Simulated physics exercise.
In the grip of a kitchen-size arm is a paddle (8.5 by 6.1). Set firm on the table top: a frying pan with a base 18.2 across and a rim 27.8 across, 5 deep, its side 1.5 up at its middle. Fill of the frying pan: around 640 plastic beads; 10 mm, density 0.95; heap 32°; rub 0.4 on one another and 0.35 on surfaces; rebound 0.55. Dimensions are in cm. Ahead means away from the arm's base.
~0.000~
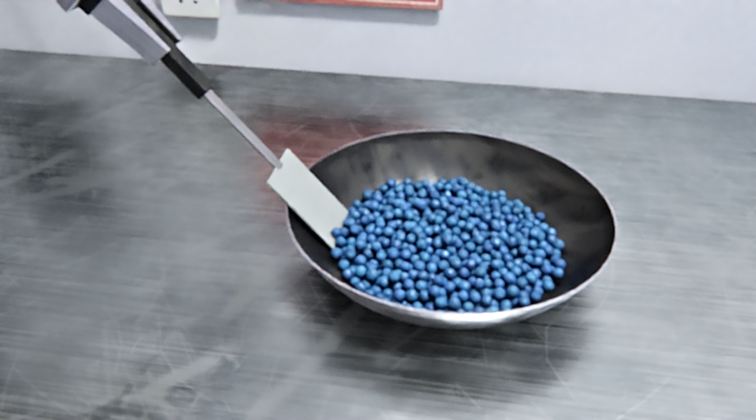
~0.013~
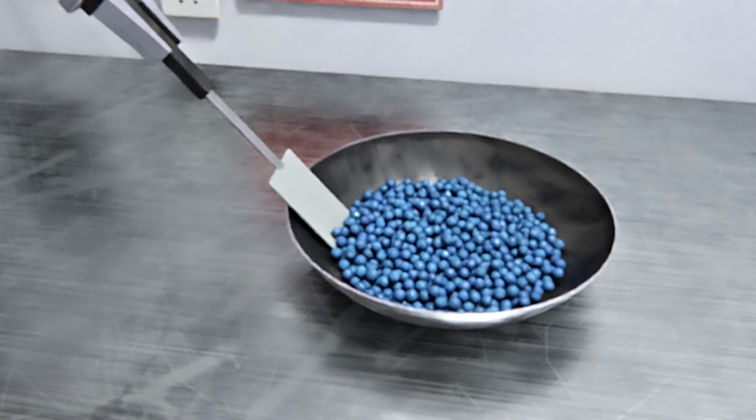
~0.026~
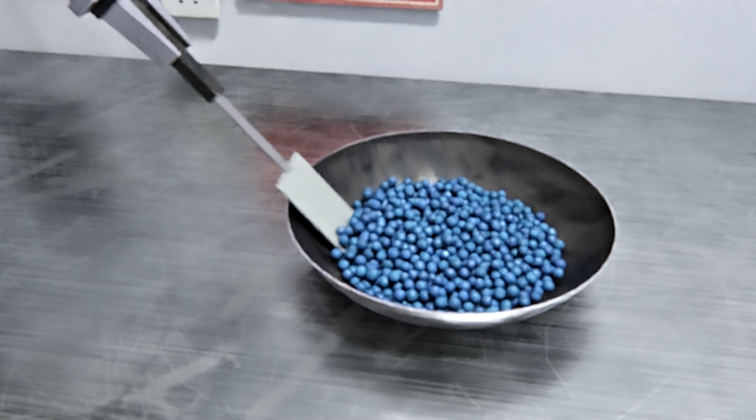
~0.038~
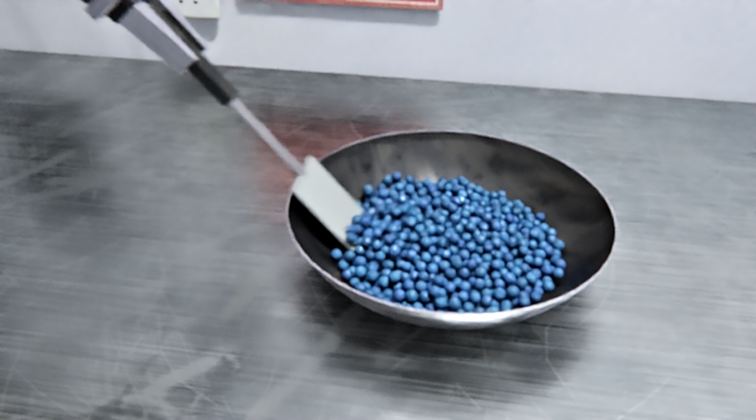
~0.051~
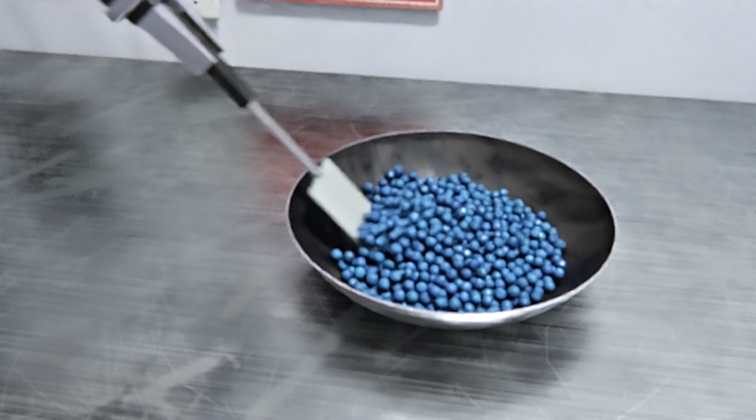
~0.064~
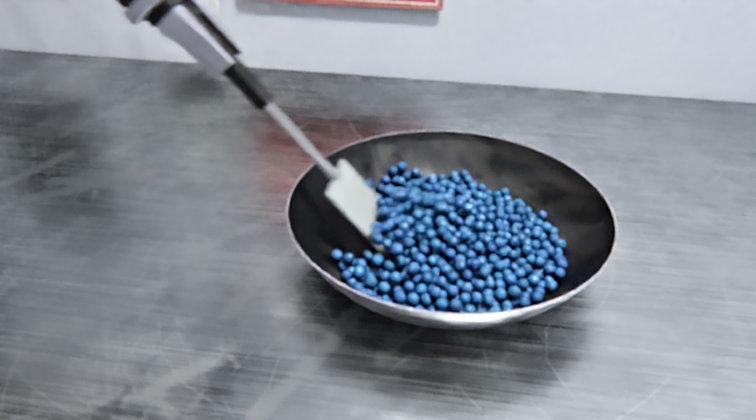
On a brushed grey metal table top, a dark frying pan holds a heap of small blue beads, with a pale paddle on a mechanical arm resting at its left side. The paddle slides a short way right into the beads, slowly at first, pushing those near it into a slightly higher mound.
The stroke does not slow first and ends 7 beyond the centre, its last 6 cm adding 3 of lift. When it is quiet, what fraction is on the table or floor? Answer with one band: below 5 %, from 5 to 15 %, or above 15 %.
From 5 to 15 %.
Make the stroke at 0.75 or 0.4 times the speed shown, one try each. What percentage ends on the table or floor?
The two tries give roughly 5 and 0 in a hundred.
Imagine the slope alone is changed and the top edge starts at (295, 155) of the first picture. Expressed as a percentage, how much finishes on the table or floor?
About 10 per cent.
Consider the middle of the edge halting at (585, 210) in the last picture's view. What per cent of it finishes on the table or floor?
Some 20 per cent.
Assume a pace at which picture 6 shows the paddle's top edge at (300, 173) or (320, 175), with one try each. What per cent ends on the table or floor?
That comes to some 0 and some 5 percent, in that order.
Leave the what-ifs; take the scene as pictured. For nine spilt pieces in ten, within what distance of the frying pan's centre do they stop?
About 75 cm.
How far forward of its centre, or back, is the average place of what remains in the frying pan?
Ahead, by about 3.5 cm.
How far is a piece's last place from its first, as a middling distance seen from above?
Some 3 centimetres.
After 0.10 s, sloping 49°, highest piece 6 above the table; 645 in the frying pan.
After 0.13 s, sloping 49°, highest piece 7 above the table; 645 in the frying pan.
After 0.34 s, sloping 49°, highest piece 7 above the table; 587 in the frying pan, 49 on the table or floor, 9 on the blade or in flight.
After 1.39 s, sloping 49°, highest piece 4 above the table; 586 in the frying pan, 59 on the table or floor.
At rest, 586 in the frying pan, 59 on the table or floor. That is 9 % on the table or floor.
